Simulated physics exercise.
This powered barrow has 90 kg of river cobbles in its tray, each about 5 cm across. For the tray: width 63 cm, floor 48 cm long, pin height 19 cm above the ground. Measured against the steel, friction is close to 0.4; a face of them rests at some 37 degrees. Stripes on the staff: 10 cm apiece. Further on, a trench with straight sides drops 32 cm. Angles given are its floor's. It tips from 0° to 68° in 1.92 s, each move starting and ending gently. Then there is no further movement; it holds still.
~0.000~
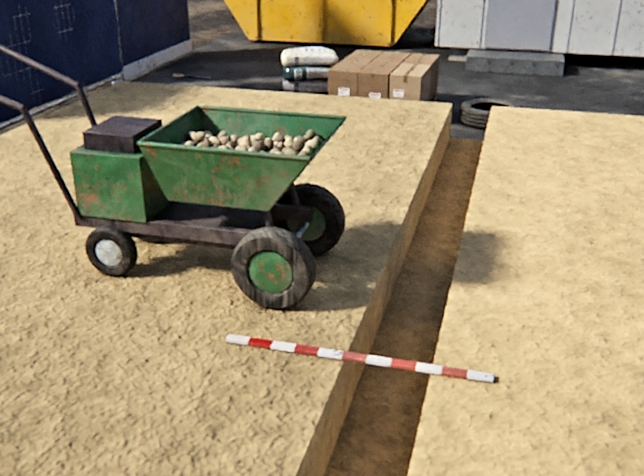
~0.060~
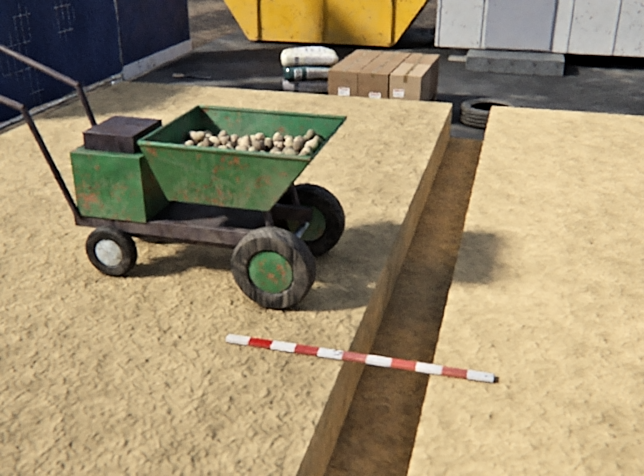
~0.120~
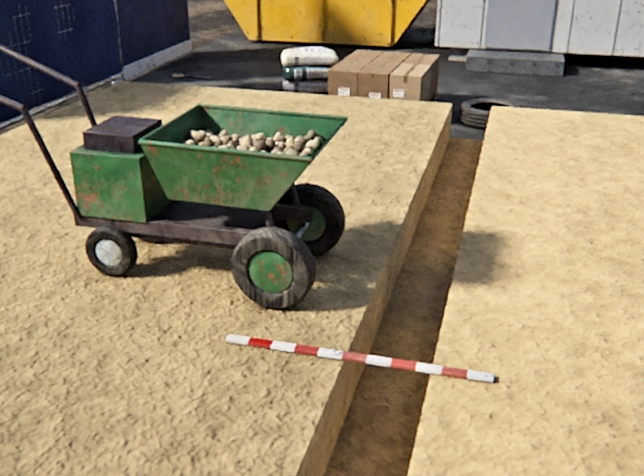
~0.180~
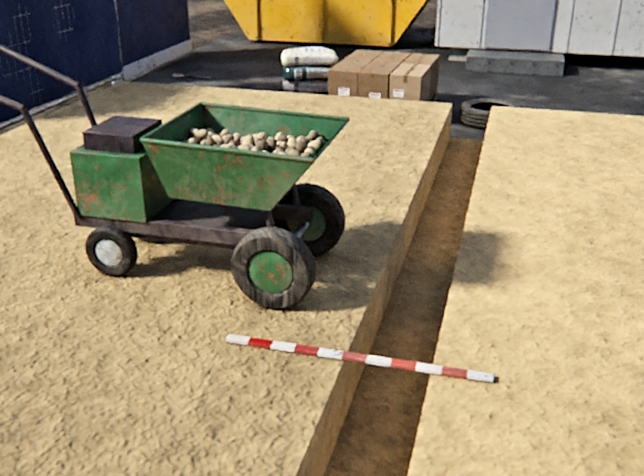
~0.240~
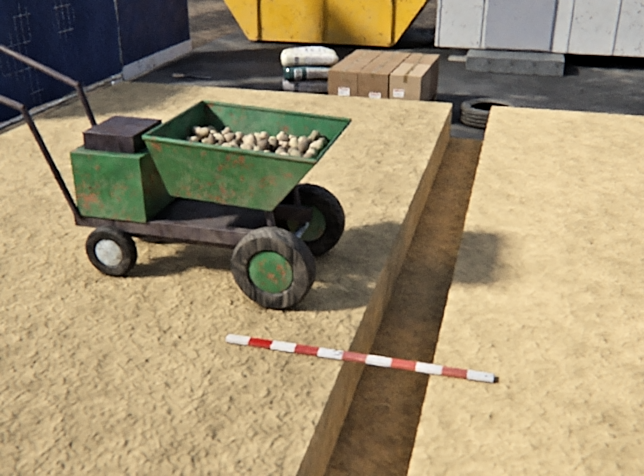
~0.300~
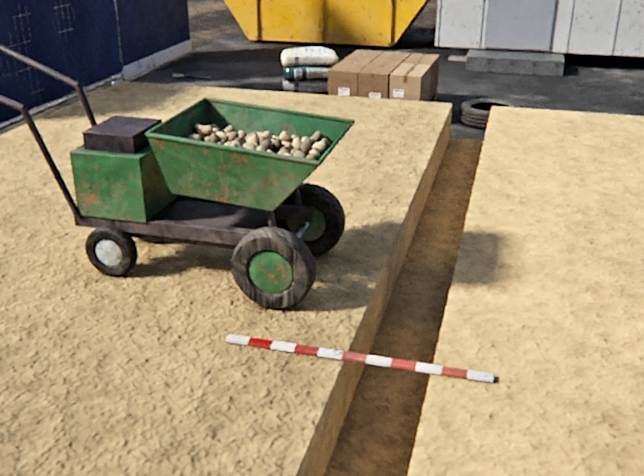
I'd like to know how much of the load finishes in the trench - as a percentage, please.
Somewhere near 73 per cent of it finishes in the trench.
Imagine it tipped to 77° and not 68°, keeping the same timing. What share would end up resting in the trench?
Share in trench: Approx. 70%.
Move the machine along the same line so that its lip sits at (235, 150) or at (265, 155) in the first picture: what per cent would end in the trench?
Roughly 80 in a hundred, then 100 in a hundred.
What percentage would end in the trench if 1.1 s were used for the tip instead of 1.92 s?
Close to 65 per cent then.
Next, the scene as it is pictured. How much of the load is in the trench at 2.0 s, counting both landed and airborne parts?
Around 25 per cent of it, at that instant.
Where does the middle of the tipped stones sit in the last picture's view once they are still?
Their middle ends up near (428, 337).
After 1.4 s the floor is at 57°; 100 % in the tray; the foremost stones are at (397, 229).
After 2.0 s the floor is at 68°; 64 % in the tray, 23 % in the trench, 12 % past the trench; the foremost stones are at (502, 297).
After 2.4 s the floor is at 68°; 34 % in the tray, 42 % in the trench, 24 % past the trench; the foremost stones are at (555, 307).
After 4.3 s the floor is at 68°; 0 % in the tray, 73 % in the trench, 27 % past the trench; the foremost stones are at (575, 308).
